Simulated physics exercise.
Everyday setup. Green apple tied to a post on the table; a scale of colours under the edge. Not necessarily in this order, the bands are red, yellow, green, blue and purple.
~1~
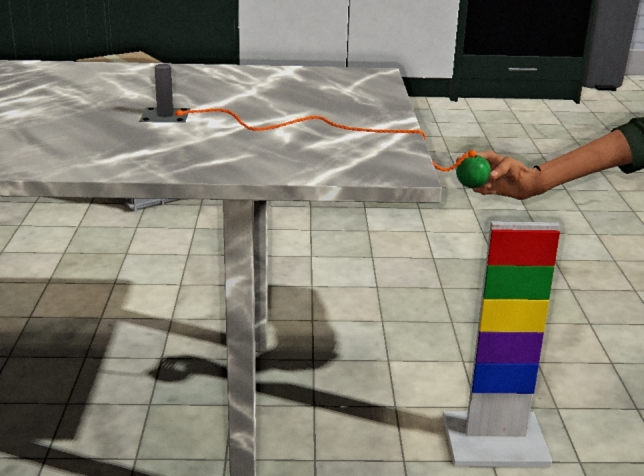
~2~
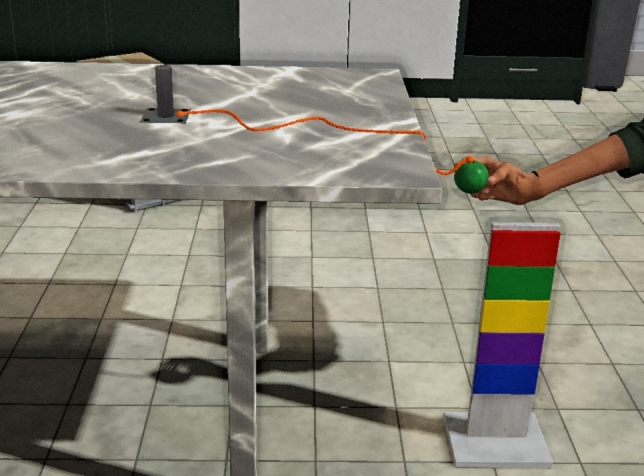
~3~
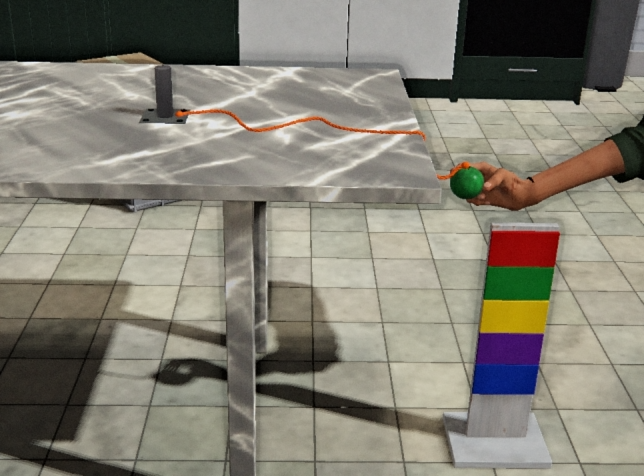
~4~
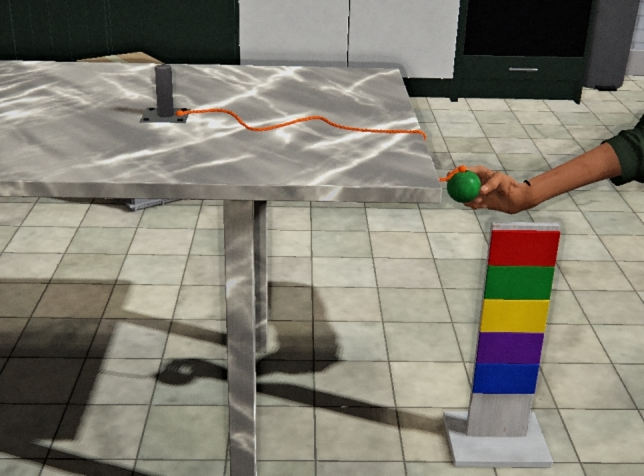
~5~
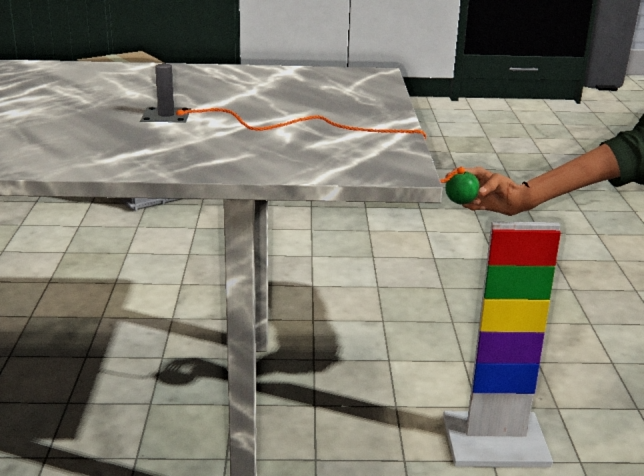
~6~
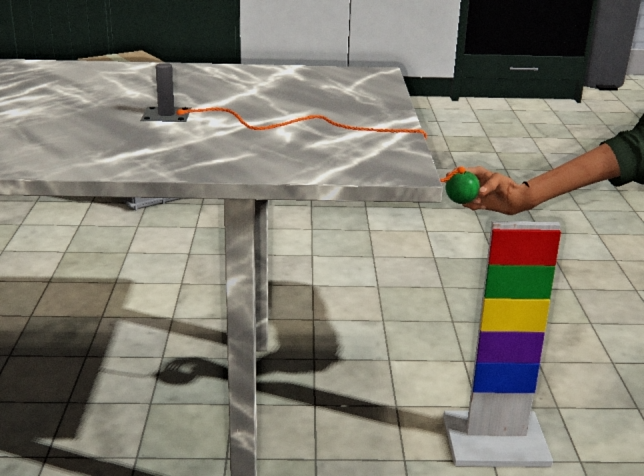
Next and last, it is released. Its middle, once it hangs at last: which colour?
Colour: Green.
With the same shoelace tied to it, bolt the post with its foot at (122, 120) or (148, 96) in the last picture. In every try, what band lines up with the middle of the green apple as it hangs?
First try: Red; second try: Red.
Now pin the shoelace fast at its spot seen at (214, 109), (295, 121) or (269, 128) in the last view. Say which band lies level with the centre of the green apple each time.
Result per try, in sequence: Green / red / red.
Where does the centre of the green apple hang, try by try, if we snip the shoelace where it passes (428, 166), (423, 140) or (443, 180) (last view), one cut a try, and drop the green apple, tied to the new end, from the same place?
Estimated positions in order: (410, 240); (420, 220); (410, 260).
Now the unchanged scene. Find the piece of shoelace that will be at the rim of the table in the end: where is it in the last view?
Check around (359, 129) - that's where it is.
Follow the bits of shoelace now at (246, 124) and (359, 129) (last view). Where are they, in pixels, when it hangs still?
Near (277, 119) and (422, 134).
Soon after, apple near (450, 281); level with green.
After that, apple near (382, 271); level with green.
And then, apple near (422, 281); level with green.
In the end, apple near (414, 281); level with green. Its middle rests at the green band.
